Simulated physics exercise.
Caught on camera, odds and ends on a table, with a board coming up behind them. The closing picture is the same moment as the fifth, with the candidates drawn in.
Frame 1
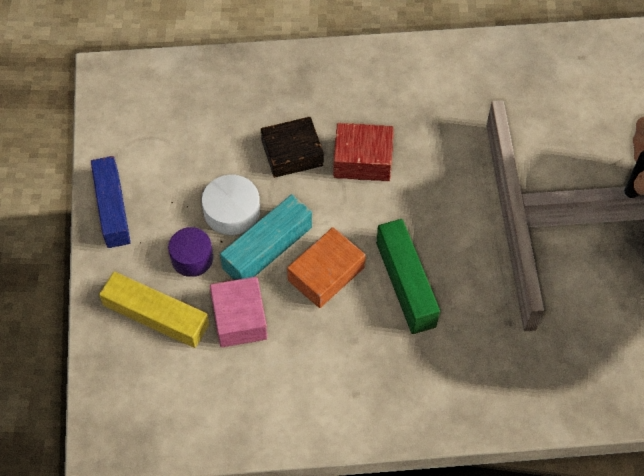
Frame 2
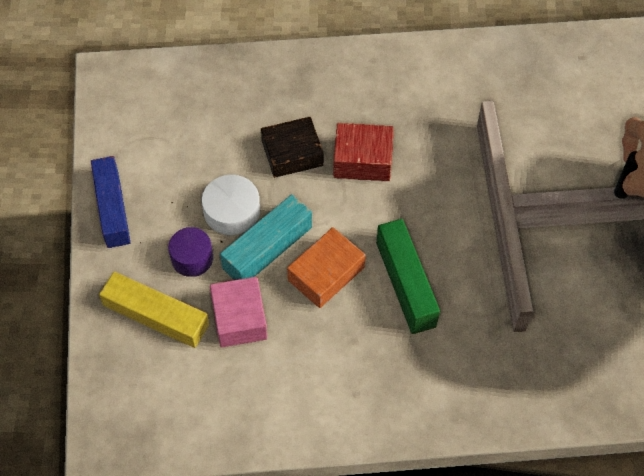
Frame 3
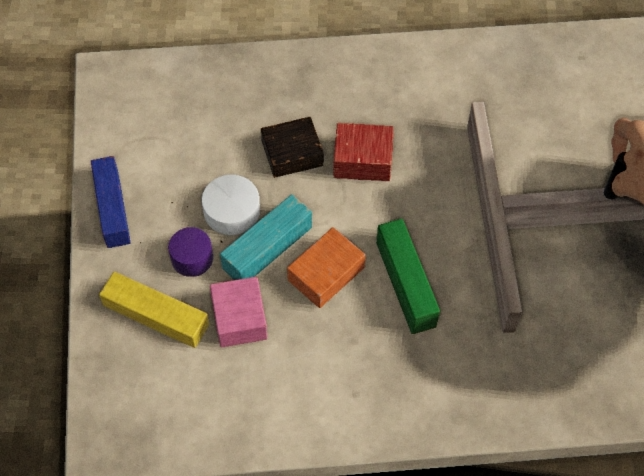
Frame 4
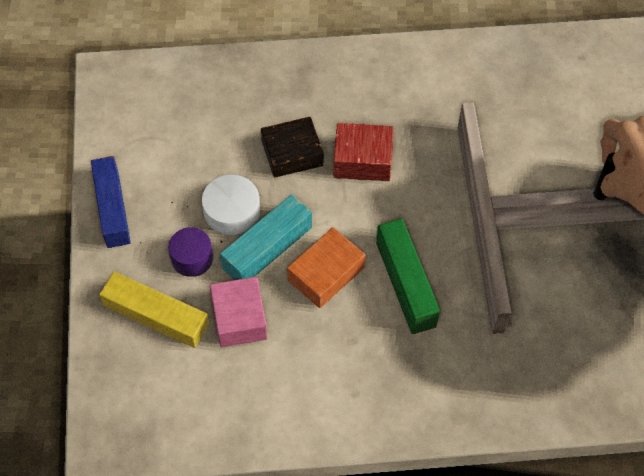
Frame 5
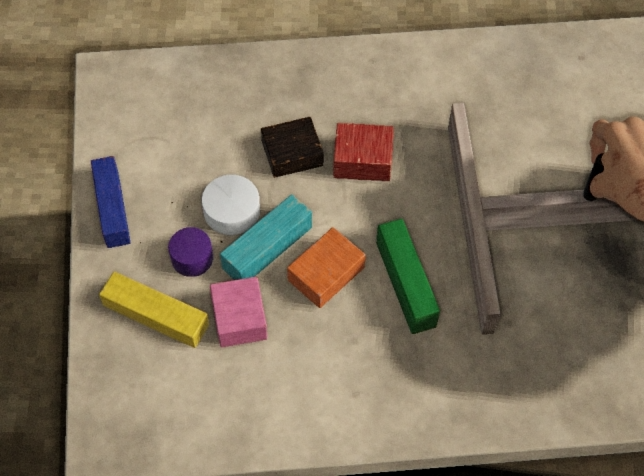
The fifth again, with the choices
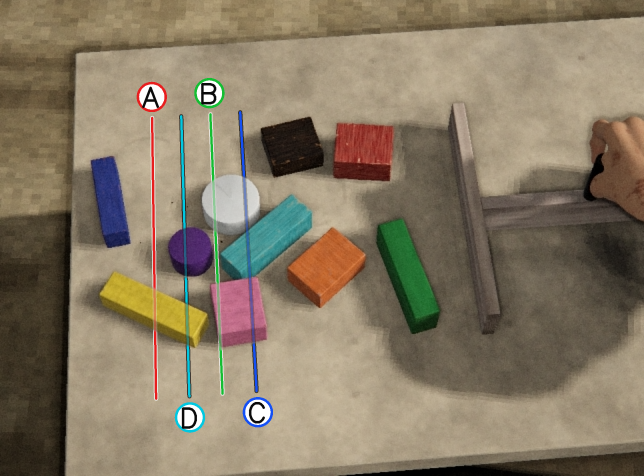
A hand at the right edge slid a wooden T-shaped board a short way left across the table, toward a scattering of colourful blocks and two round pieces, which all stayed still.
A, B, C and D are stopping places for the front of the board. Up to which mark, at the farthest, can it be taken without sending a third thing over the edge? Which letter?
The farthest such stop is D.
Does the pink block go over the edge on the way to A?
No.
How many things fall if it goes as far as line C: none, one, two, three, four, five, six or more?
By then, none.
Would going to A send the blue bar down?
By then, yes.
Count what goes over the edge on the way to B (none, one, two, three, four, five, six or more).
By then, none.
On the marked copy, A at (154, 249); B at (216, 245); C at (248, 242); D at (185, 247).
With D. Early on, board (372, 210); black block (271, 142); red block (327, 158).
Further on, board (268, 218); yellow bar (138, 322); purple tin (142, 245).
At the end, board (187, 223); blue bar over the edge; purple tin over the edge; two fallen.
As for the rest, A drops four; B is within the limit but short; C is within the limit but short.
